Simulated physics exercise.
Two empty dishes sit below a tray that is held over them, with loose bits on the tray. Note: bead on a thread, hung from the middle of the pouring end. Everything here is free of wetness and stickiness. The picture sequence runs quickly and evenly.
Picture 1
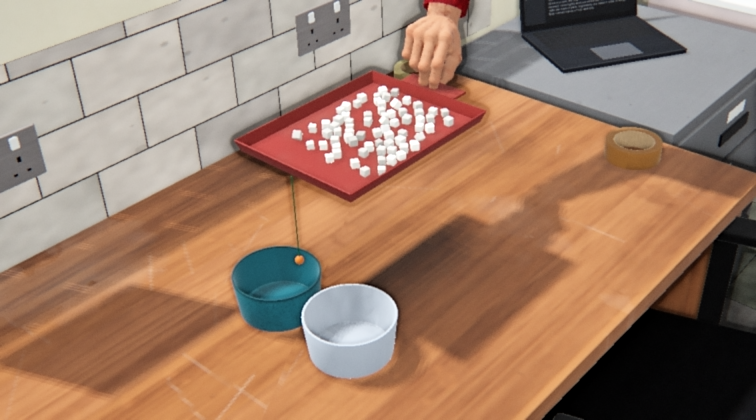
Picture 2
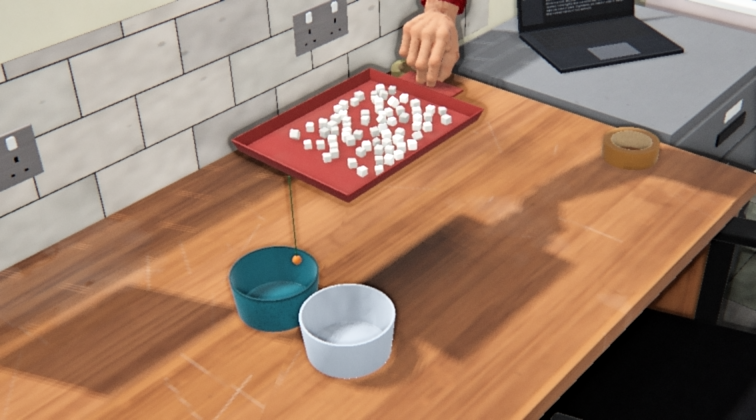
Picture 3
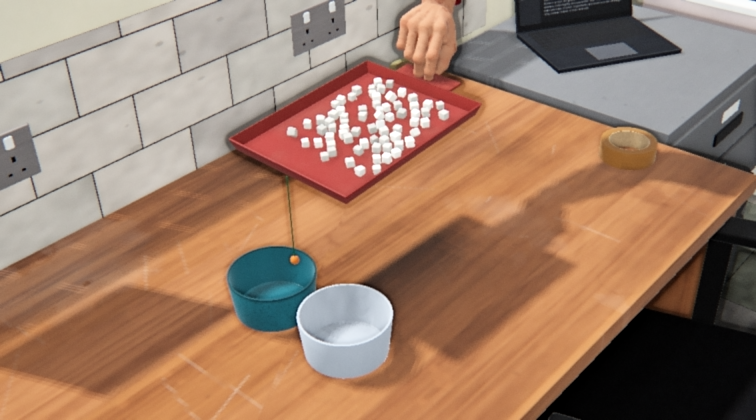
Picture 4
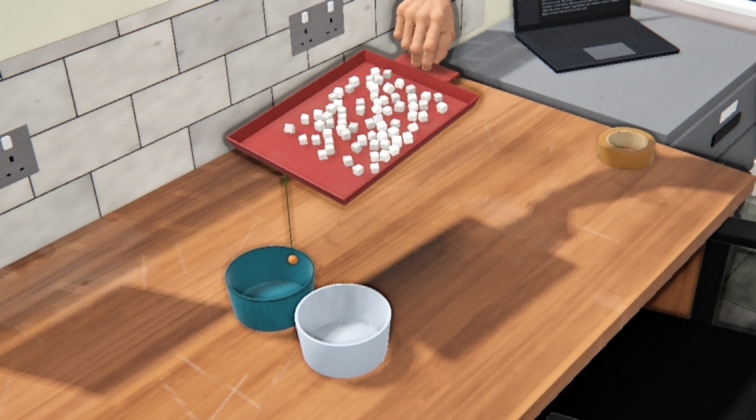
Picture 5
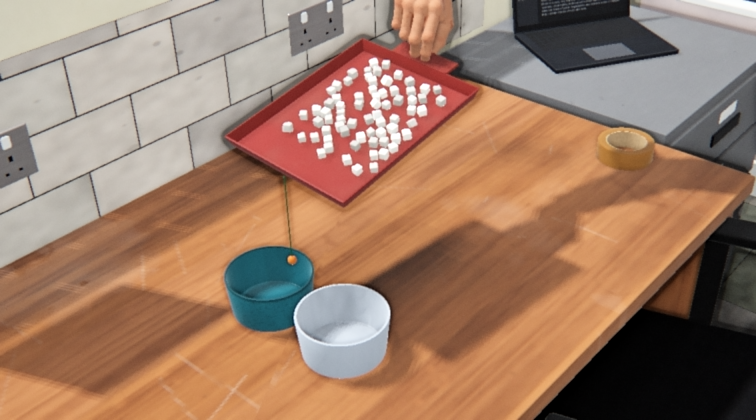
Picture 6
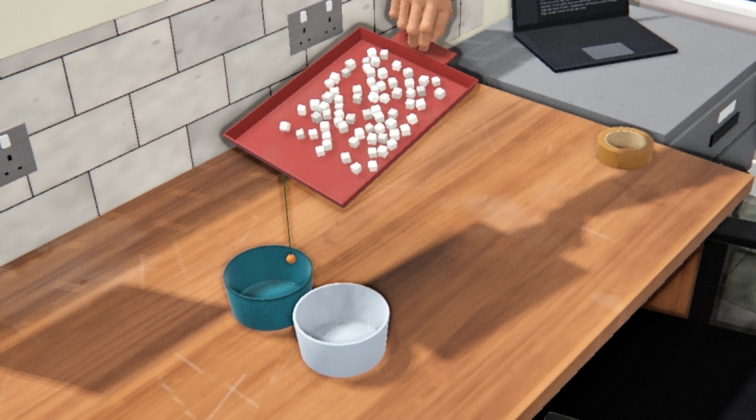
A red tray scattered with white sugar cubes is held by a hand at its far end above a wooden worktop, seen from above at an angle beside a tiled wall. Below sit an empty teal dish and a white one, an orange bead on a thread, tape and a laptop beyond. The hand gradually raises the far end, tilting the tray towards its right corner, while the view drifts very slightly.
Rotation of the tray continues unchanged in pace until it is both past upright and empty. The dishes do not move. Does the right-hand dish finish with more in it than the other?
Yes.
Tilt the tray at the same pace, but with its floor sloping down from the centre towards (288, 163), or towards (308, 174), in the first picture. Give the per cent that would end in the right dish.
Somewhere close to 0 % the first time, 40 % the second.
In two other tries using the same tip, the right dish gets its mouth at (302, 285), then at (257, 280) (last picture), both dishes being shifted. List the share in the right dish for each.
First position: Some 40 %; second position: Some 0 %.
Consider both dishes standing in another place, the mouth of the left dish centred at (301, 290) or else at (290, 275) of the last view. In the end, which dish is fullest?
The dish to the left; the dish to the right.
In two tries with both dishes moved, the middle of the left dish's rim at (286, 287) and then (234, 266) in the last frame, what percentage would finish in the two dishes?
About 70% and about 70%.
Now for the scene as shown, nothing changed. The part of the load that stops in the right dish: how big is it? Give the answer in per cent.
Result: Near 80 in a hundred.
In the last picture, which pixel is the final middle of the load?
(339, 342).
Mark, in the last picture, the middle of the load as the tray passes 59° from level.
Close to (333, 177).
Just after the last frame, tray tipped steeply; almost all on the tray; just a few in the right dish; about a tenth in the air.
A moment on, tray tipped right over; roughly two thirds on the tray; roughly a quarter in the right dish; just a few in the left dish; about a tenth outside both; about a tenth in the air.
Further on, tray tipped past a quarter turn; the larger part in the right dish; about a tenth in the left dish; about a tenth outside both.
When it is over, tray tipped past a quarter turn; the larger part in the right dish; about a tenth in the left dish; about a tenth outside both.
